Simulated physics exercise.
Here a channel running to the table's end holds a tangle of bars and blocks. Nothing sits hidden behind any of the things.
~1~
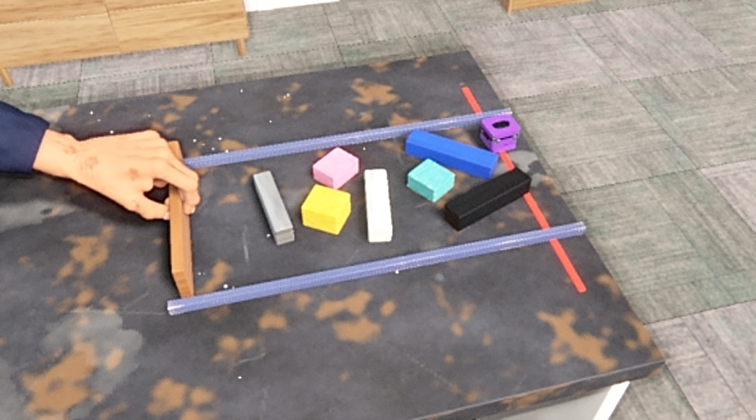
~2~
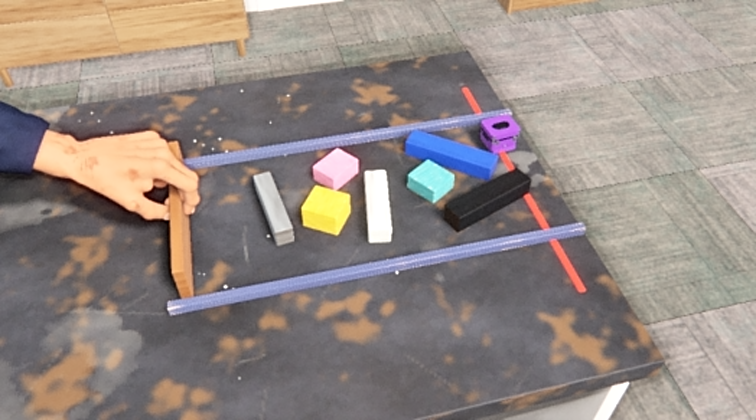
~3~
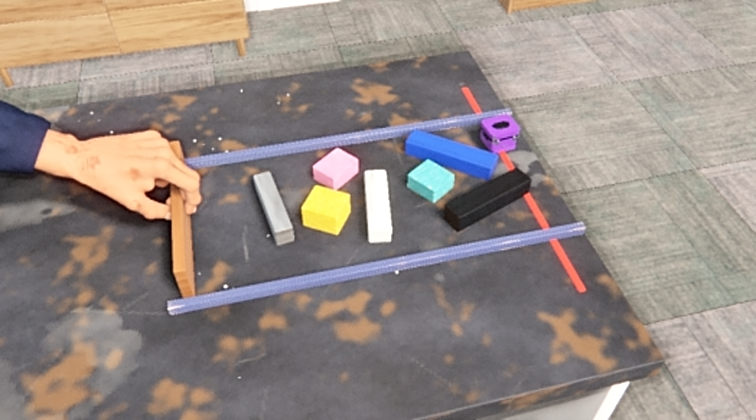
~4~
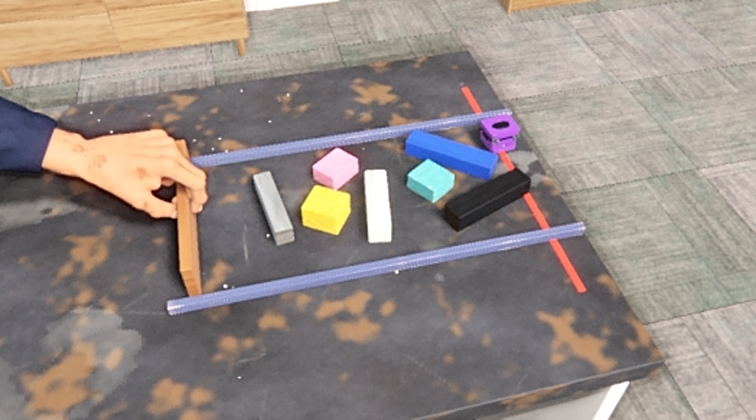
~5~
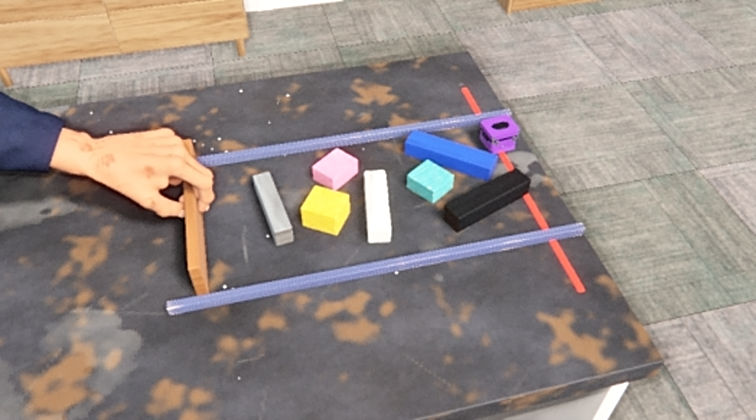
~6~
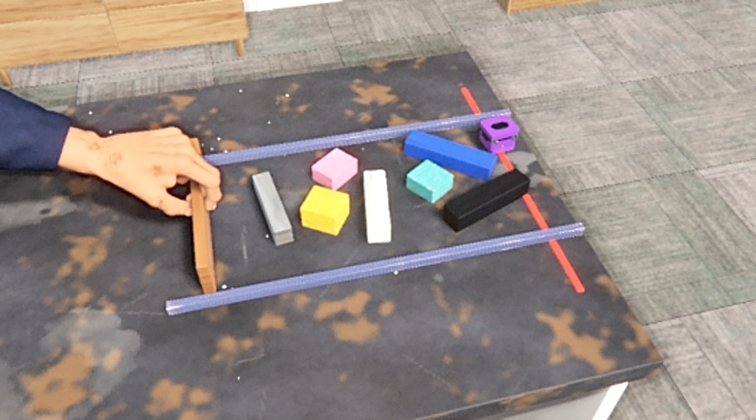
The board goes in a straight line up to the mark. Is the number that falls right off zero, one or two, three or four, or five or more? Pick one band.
It is five or more.
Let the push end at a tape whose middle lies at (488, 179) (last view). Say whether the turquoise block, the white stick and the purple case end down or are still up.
The turquoise block topples off, the white stick topples off, and the purple case topples off.
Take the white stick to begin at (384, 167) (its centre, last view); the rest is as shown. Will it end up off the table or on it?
Result: It comes off.
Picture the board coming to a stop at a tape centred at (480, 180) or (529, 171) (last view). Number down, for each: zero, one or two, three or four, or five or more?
Three to four; more than four.
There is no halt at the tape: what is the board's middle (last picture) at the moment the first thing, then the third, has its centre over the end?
The first one at (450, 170), the next at (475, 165).
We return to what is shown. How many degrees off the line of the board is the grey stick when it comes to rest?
Out of line by around 0°.
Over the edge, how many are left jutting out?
The count is 2.
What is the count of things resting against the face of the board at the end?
The count comes out at 1.
A little later, none off yet; purple case at rest near (498, 135); black stick at rest near (487, 199); blue stick at rest near (450, 155).
Next, none off yet; purple case shifted a little near (503, 129); black stick shifted a little near (535, 200); blue stick shifted a little near (469, 143).
When it is over, the number that fall off is five or more; down, white stick, turquoise block, blue stick, black stick and purple case.
